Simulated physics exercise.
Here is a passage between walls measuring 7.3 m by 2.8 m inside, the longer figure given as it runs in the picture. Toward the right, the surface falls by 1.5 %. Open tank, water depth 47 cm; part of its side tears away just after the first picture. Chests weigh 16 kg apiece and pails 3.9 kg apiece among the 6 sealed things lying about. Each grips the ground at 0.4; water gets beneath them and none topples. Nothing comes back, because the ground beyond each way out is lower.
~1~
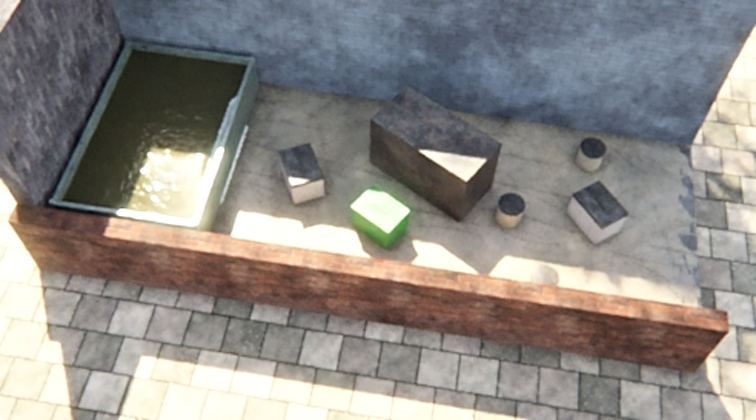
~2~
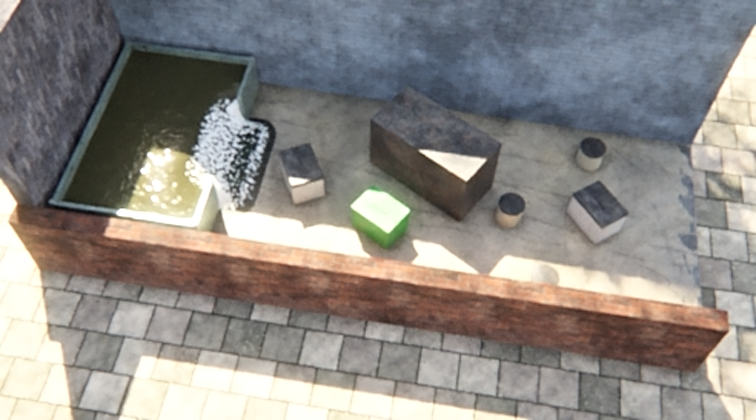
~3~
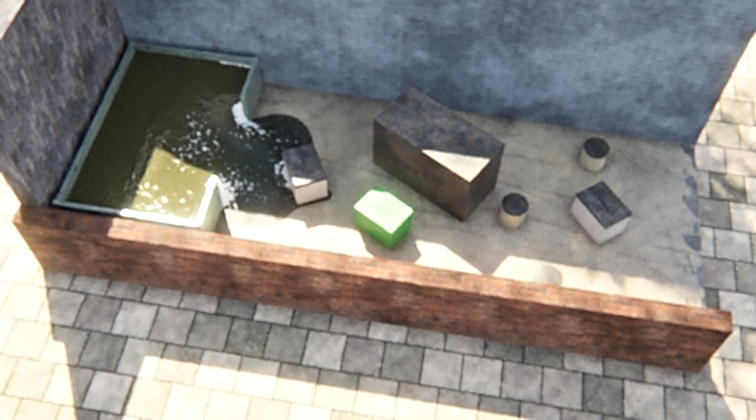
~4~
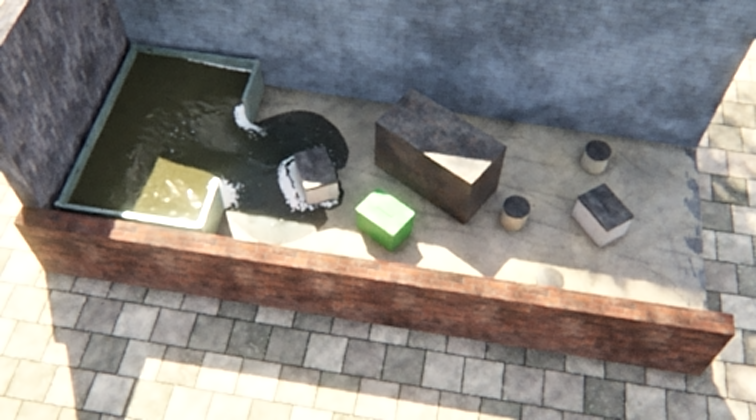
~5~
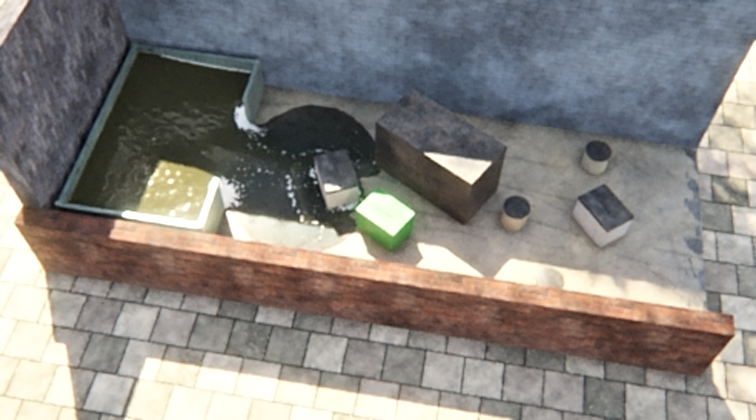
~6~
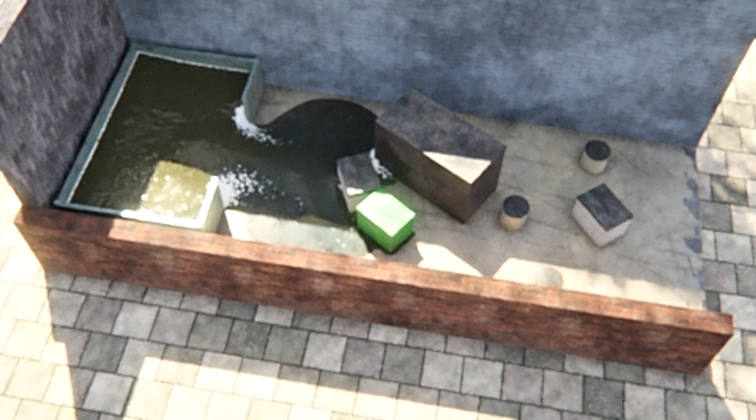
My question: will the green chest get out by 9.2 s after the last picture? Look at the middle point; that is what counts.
Short answer: The green chest comes out.
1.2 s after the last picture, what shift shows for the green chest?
Some 200 cm from the start.
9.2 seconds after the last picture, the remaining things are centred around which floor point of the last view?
Close to (604, 197).
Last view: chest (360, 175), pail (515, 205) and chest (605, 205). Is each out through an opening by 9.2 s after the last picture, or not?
Going one by one, I'd say it does, then it doesn't, then it doesn't.
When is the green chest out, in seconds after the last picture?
Around 2.0 s.
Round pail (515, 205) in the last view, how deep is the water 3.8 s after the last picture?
Roughly 4 cm.
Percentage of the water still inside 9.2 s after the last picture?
Around 46 per cent of the water is still in there.
Then, 1.2 s after the last picture the green chest is near (544, 269), 1.9 m from its start, aground; 0 of 6 are out; 0 afloat.
Then, 3.8 s after the last picture the green chest has gone out; 4 of 6 are out; 0 afloat.
Then, 6.2 s after the last picture the green chest has gone out; 4 of 6 are out; 0 afloat.
Then, 9.2 s after the last picture the green chest has gone out; 4 of 6 are out; 0 afloat.
